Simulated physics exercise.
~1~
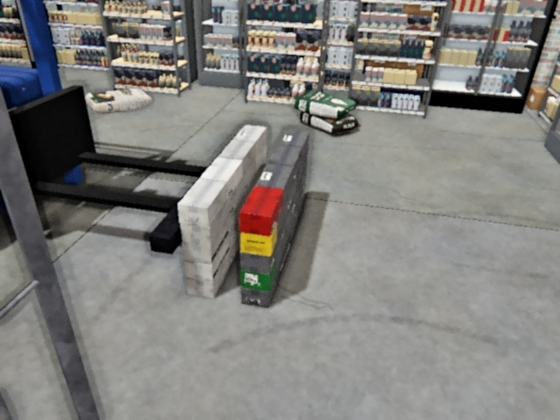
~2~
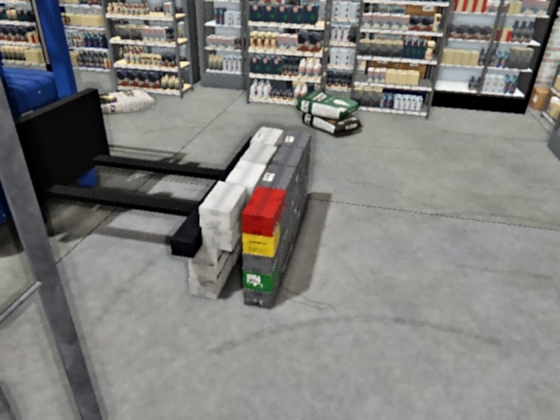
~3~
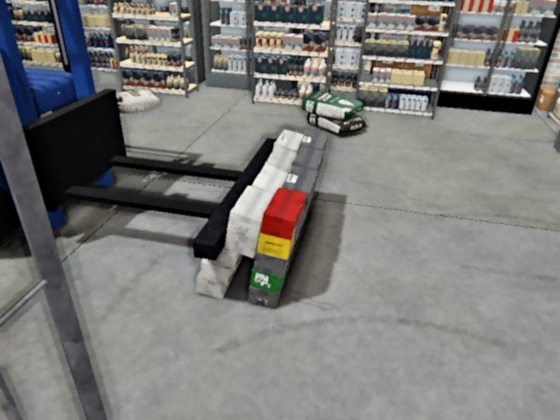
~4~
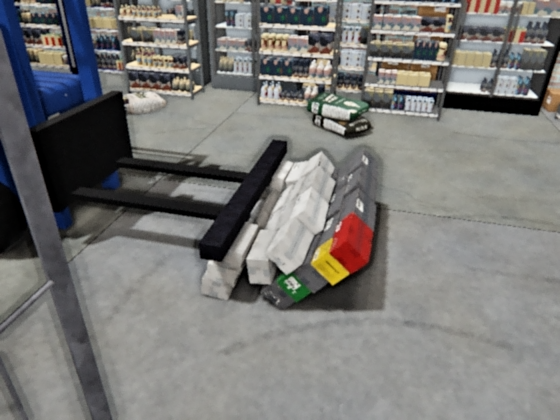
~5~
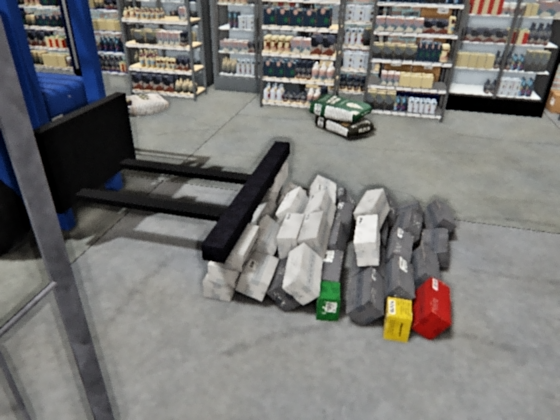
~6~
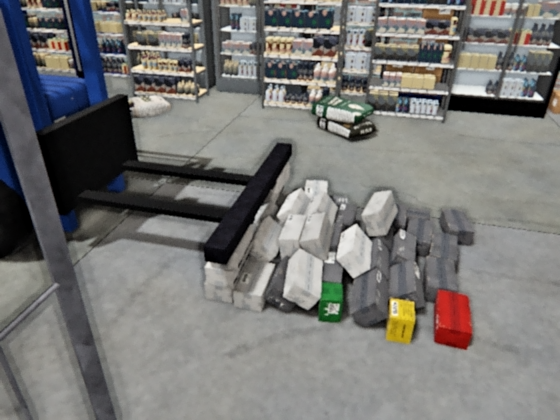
In the video, a blue lift truck pushes a black beam on its forks rightward into two thin stacked walls of boxes, one white and one dark gray, which lean and topple right, ending as a scattered heap with the red and yellow boxes at its far edge.
